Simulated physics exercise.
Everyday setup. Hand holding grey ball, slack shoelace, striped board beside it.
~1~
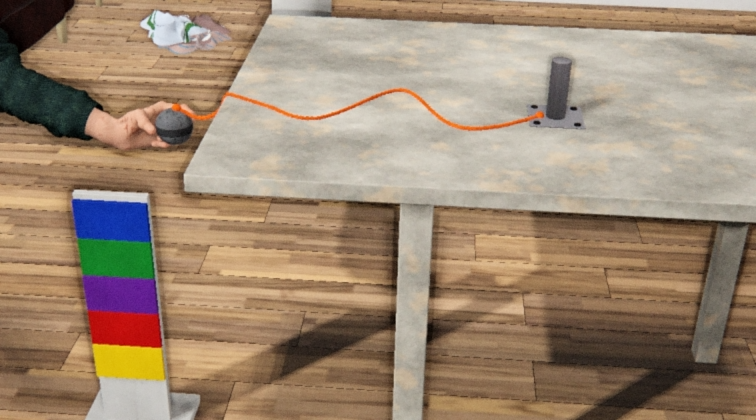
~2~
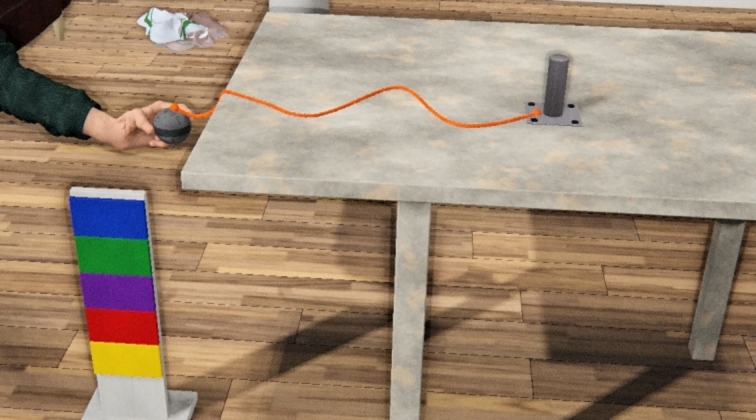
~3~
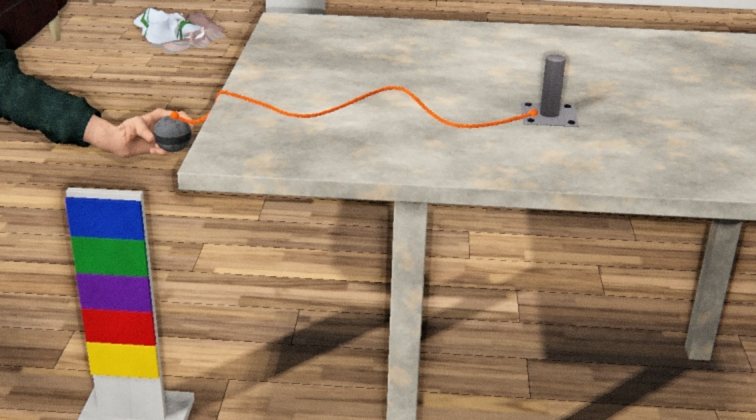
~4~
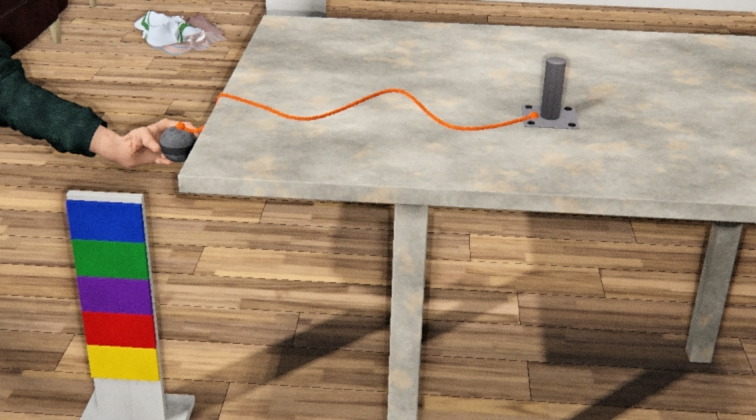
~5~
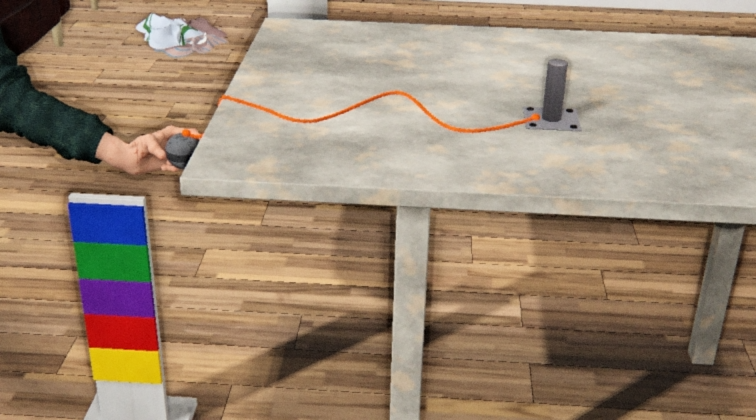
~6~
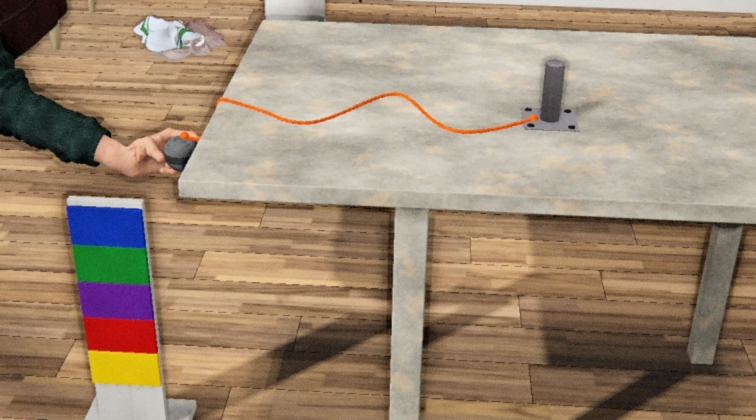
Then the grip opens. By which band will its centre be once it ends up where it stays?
By the green band.
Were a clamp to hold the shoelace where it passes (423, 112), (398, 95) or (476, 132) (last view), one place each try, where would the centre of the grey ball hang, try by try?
Going try by try, I'd put it close to (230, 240), then (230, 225), and finally (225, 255).
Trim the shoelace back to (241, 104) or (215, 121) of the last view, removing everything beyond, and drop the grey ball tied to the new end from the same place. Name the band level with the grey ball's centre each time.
Try 1 - no band; try 2 - blue.
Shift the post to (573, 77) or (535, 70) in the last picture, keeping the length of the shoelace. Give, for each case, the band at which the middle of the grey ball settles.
Blue; green.
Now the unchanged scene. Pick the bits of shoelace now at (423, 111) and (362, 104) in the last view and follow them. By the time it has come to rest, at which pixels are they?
They finish close to (386, 111) and close to (290, 106).
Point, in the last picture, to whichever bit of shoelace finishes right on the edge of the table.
It is around (306, 123).
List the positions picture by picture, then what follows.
The first frame shows grey ball (174, 126); blue (111, 222); green (116, 260); purple (120, 296); red (124, 330); yellow (129, 364).
The second frame shows grey ball (172, 126); shoelace through (505, 122) (432, 111) (380, 91) (317, 115) (245, 97).
The third frame shows grey ball (173, 134).
The fourth frame shows grey ball (179, 144); shoelace through (502, 125) (429, 114) (377, 94) (314, 118) (242, 100).
The fifth frame shows grey ball (184, 151).
The sixth frame shows grey ball (182, 153); shoelace through (502, 128) (429, 117) (377, 98) (314, 122) (242, 105).
A little later, ball near (194, 261); level with green.
Next, ball near (258, 271); level with green.
Later still, ball near (219, 273); level with green.
When it is over, ball near (225, 275); level with green. Its middle rests at the green band.
